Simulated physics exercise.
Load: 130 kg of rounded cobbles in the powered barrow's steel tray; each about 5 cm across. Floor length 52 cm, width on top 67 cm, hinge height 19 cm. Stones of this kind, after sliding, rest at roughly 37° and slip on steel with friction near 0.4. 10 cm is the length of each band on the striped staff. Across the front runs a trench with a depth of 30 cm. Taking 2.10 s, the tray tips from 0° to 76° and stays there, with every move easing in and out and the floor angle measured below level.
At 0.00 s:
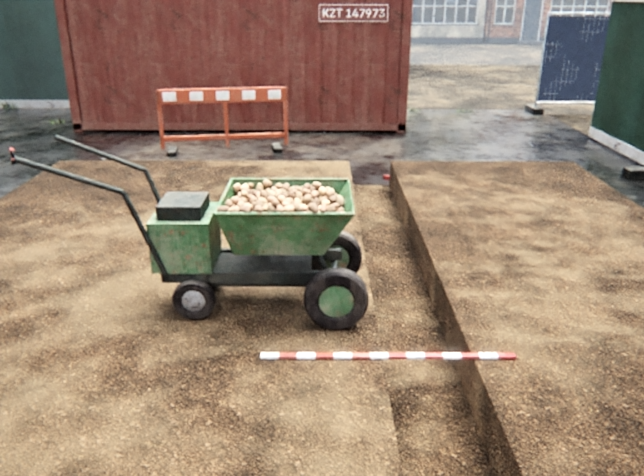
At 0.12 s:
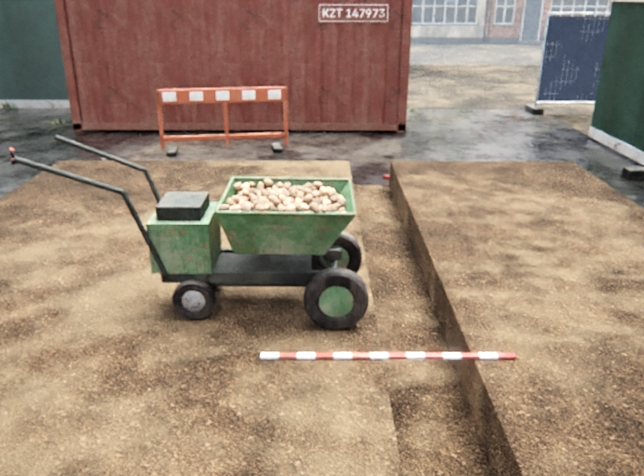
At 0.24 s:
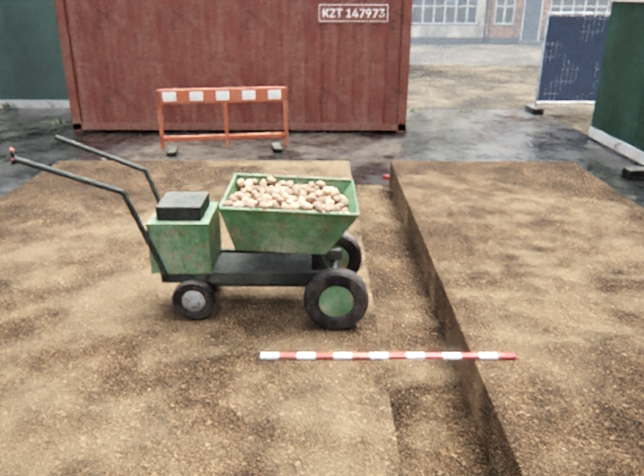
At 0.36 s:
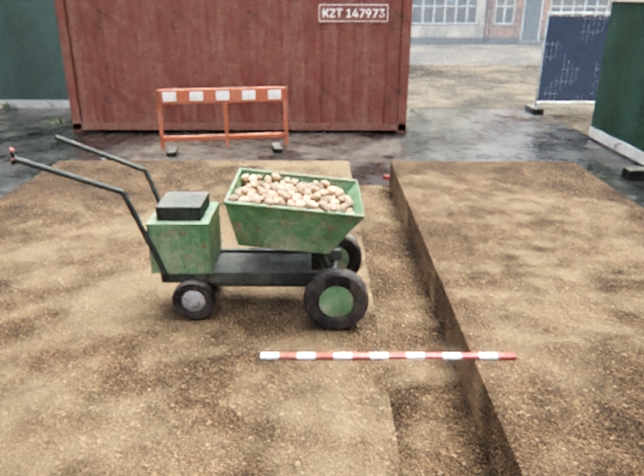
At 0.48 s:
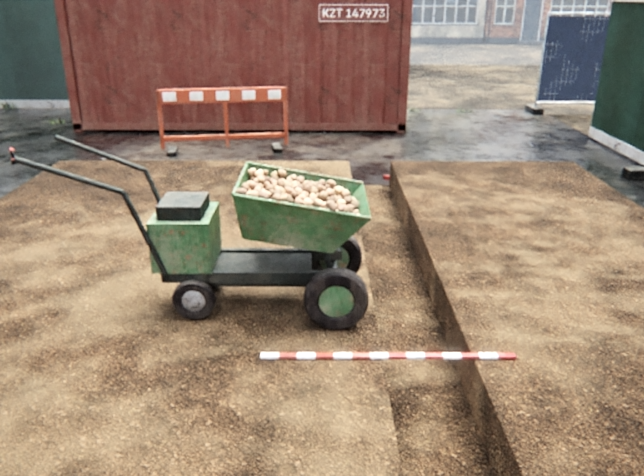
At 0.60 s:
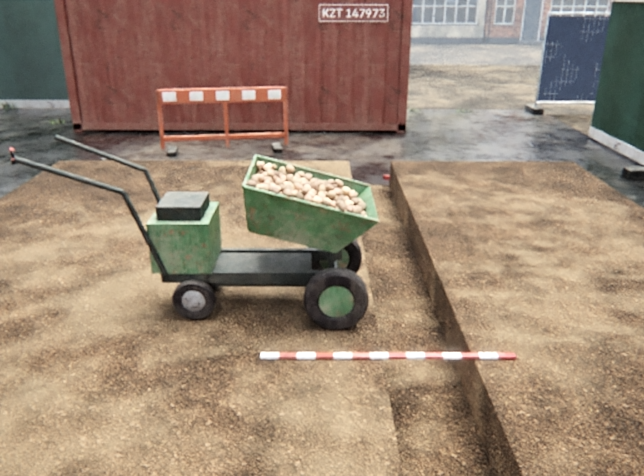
In this clip, a green wheeled cart loaded with pale stones stands beside a trench, its handles at left; its tray gradually tilts down toward the right, the stones shifting slightly within it while the cart stays still.
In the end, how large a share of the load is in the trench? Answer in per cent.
A share of roughly 63 %.
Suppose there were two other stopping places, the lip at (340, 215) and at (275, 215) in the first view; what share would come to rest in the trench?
Roughly 85 percent for the first, and 95 percent for the second.
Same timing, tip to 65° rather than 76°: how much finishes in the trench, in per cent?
The trench would hold about 55% of it.
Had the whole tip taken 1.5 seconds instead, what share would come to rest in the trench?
Expected share: Around 55%.
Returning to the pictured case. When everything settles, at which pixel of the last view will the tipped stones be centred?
I'd point somewhere around (439, 328).
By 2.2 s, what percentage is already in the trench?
Around 35 per cent of it.
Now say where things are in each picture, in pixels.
In the first picture, the tray is at 0°, its lip at (354, 214); the top of the load is at (280, 192).
In the second picture, the tray is at 1°, its lip at (355, 215); the top of the load is at (276, 193); the stones move at 0.1 m/s on average.
In the third picture, the tray is at 3°, its lip at (359, 215); the top of the load is at (271, 189); the stones move at 0.2 m/s on average.
In the fourth picture, the tray is at 6°, its lip at (364, 216); the top of the load is at (259, 185); the stones move at 0.3 m/s on average.
In the fifth picture, the tray is at 10°, its lip at (371, 219); the top of the load is at (262, 179); the stones move at 0.4 m/s on average.
The sixth picture shows lip at (379, 222), floor tilted 15°, highest stones at (271, 173); the stones move at 0.4 m/s on average.
After 1.6 s the floor is at 64°; 96 % in the tray, 4 % in the trench; the foremost stones are at (449, 305).
After 2.2 s the floor is at 76°; 34 % in the tray, 35 % in the trench, 31 % past the trench; the foremost stones are at (547, 302).
After 2.5 s the floor is at 76°; 16 % in the tray, 46 % in the trench, 38 % past the trench; the foremost stones are at (579, 299).
After 4.5 s the floor is at 76°; 0 % in the tray, 63 % in the trench, 37 % past the trench; the foremost stones are at (584, 299).
